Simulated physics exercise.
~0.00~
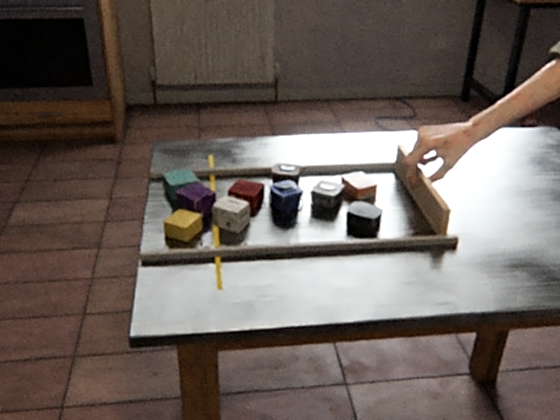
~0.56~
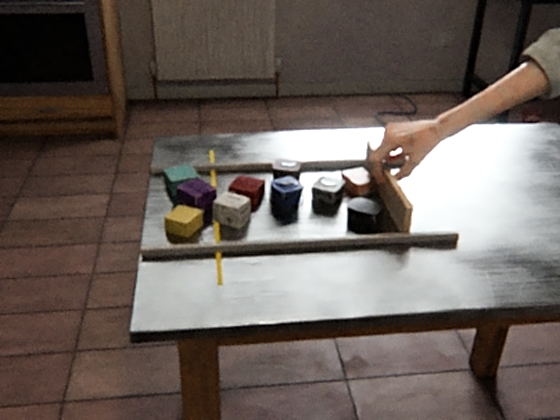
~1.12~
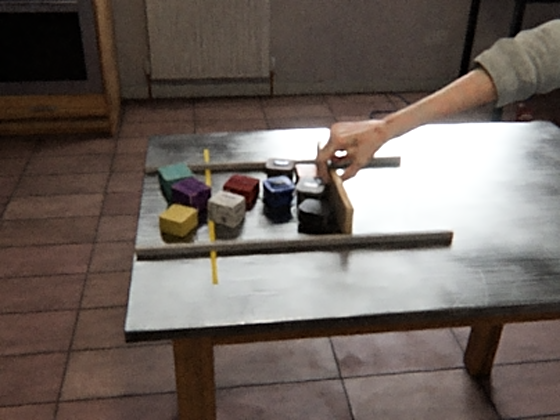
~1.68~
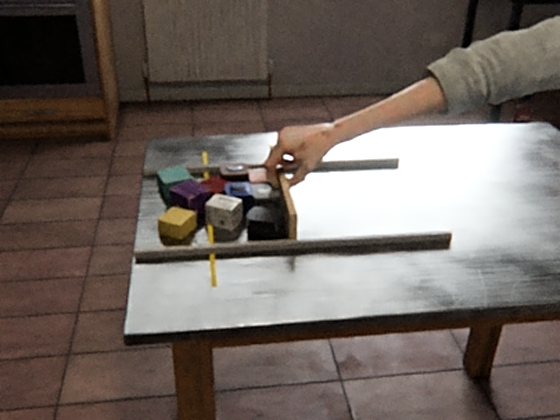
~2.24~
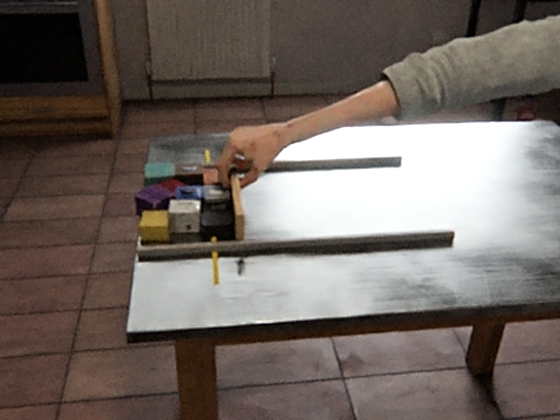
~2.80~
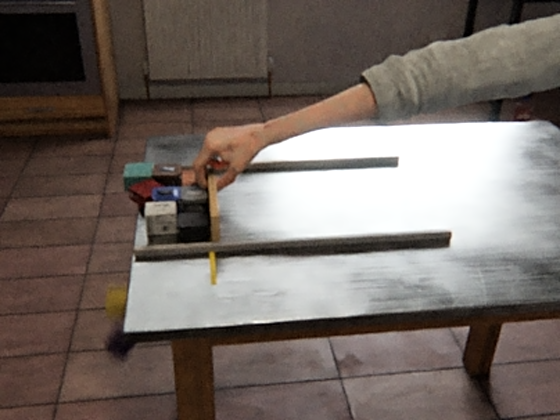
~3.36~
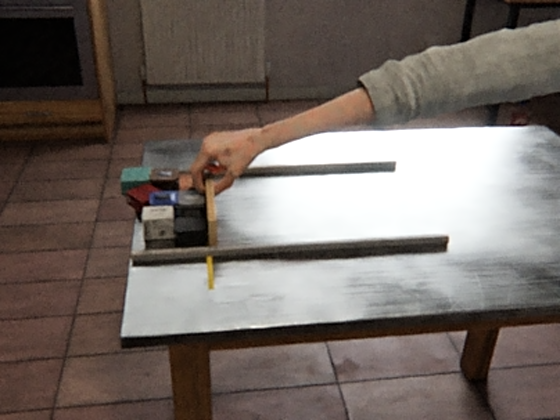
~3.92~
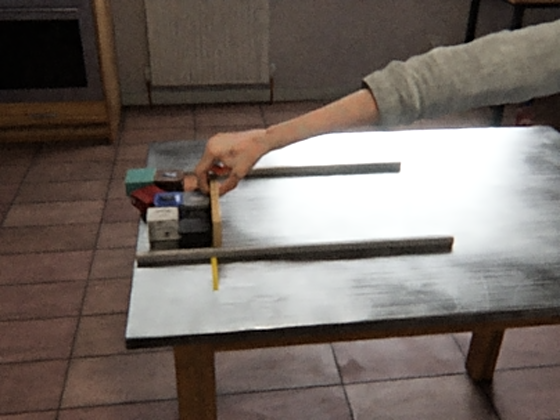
A hand slides a board left, pushing jumbled blocks until yellow and purple ones fall off.
